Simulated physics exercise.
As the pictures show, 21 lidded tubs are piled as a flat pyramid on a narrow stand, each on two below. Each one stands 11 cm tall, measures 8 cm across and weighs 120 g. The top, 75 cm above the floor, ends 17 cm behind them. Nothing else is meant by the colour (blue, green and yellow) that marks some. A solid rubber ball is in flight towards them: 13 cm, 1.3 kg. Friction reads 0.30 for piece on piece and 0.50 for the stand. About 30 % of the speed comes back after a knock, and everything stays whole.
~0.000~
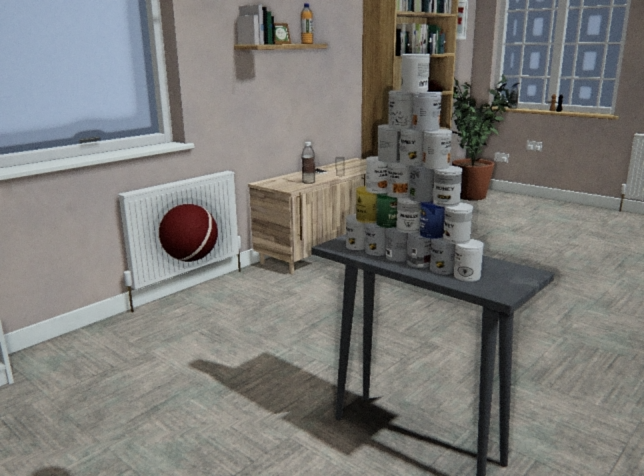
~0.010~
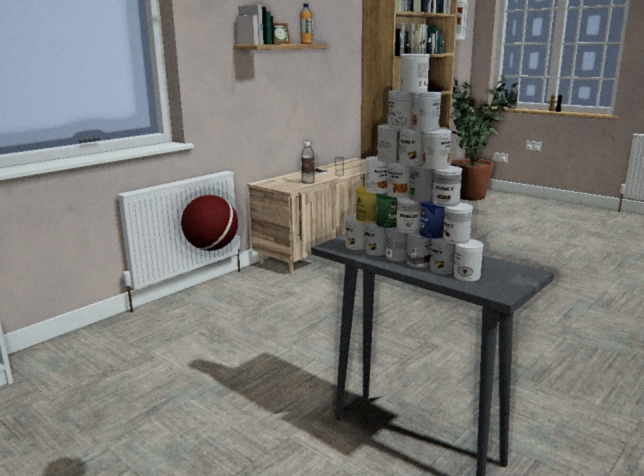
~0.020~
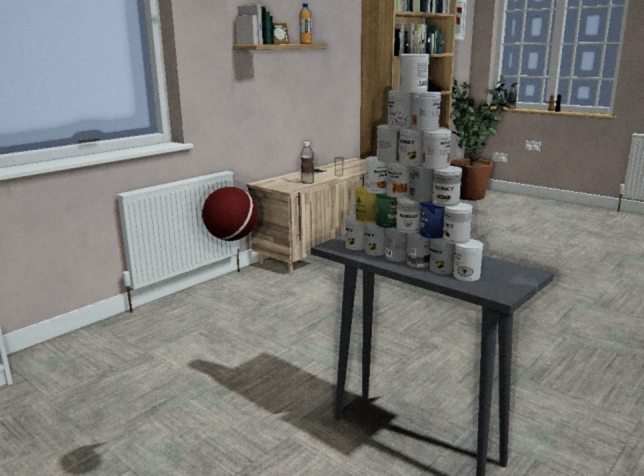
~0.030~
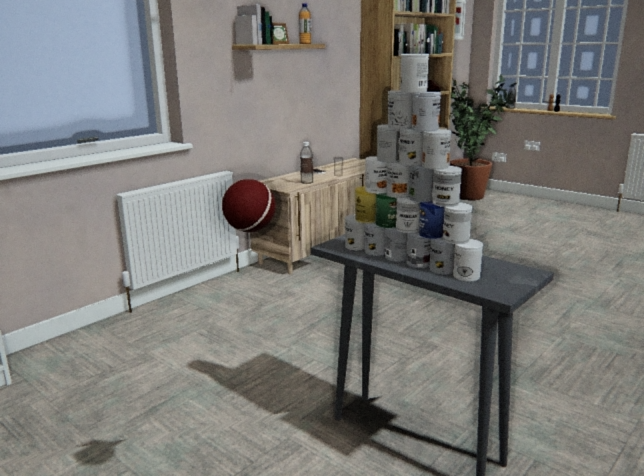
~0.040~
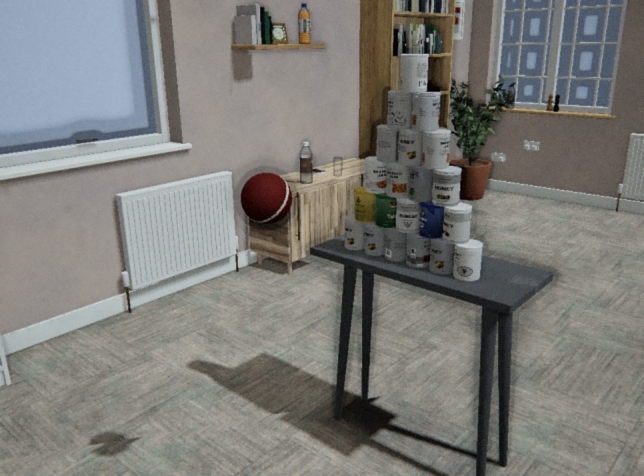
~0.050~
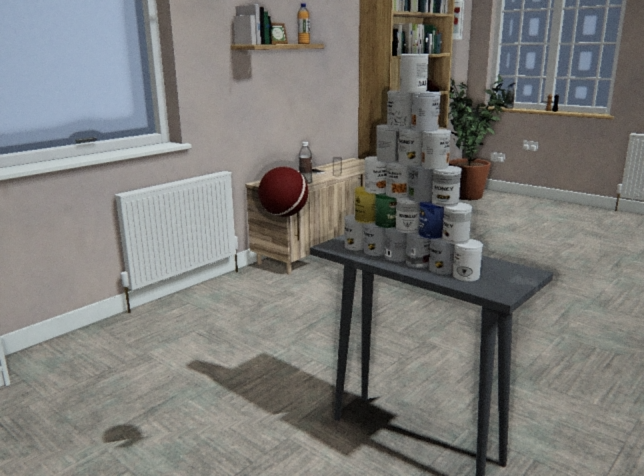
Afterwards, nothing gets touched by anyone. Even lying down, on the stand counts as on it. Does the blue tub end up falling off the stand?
No, it stays on.
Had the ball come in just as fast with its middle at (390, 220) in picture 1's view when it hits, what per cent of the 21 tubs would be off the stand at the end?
Then it would be 80 %.
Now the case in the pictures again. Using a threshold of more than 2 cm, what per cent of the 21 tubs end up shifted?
The shifted ones make up 60 per cent.
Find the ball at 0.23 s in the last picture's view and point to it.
Pixel position: Around (452, 151).
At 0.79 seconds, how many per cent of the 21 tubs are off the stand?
It's 50 percent at that point.
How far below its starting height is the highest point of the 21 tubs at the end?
Roughly 44 cm.
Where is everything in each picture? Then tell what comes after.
In the first picture (we follow the side turned to the camera; the camera moves round a little), ball (189, 233) 12 cm from contact, 6.2 m/s; blue tub (423, 220); yellow tub (360, 206); green tub (379, 210); no piece has moved.
Ball (210, 223) 6 cm from contact, 6.2 m/s; blue tub (423, 220), in the second picture.
Ball (230, 214) after contact, 6.2 m/s; blue tub (423, 220), in the third picture.
Ball (249, 206) after contact, 6.1 m/s; blue tub (422, 220), in the fourth picture.
Ball (267, 199) after contact, 6.1 m/s; blue tub (422, 220), in the fifth picture.
Ball (283, 192) after contact, 6.1 m/s; blue tub (422, 220); yellow tub (359, 207); green tub (378, 210); no piece has moved, in the sixth picture.
Around 0.23 s, ball still moving; none of the 21 tubs off the stand, 15 disturbed; blue tub displaced 11 mm; green tub tipped 31°.
Around 0.47 s, ball still moving; 1 of the 21 tubs off the stand; blue tub unmoved; green tub on its side.
Around 0.79 s, ball still moving; 11 of the 21 tubs off the stand; blue tub unmoved; green tub on its side.
Finally (1.3 s), ball rolling away; 11 of the 21 tubs off the stand; blue tub unmoved; green tub on its side; yellow tub displaced 15 mm. Seen by the last camera, middles, blue tub near (431, 218), green tub near (460, 321).
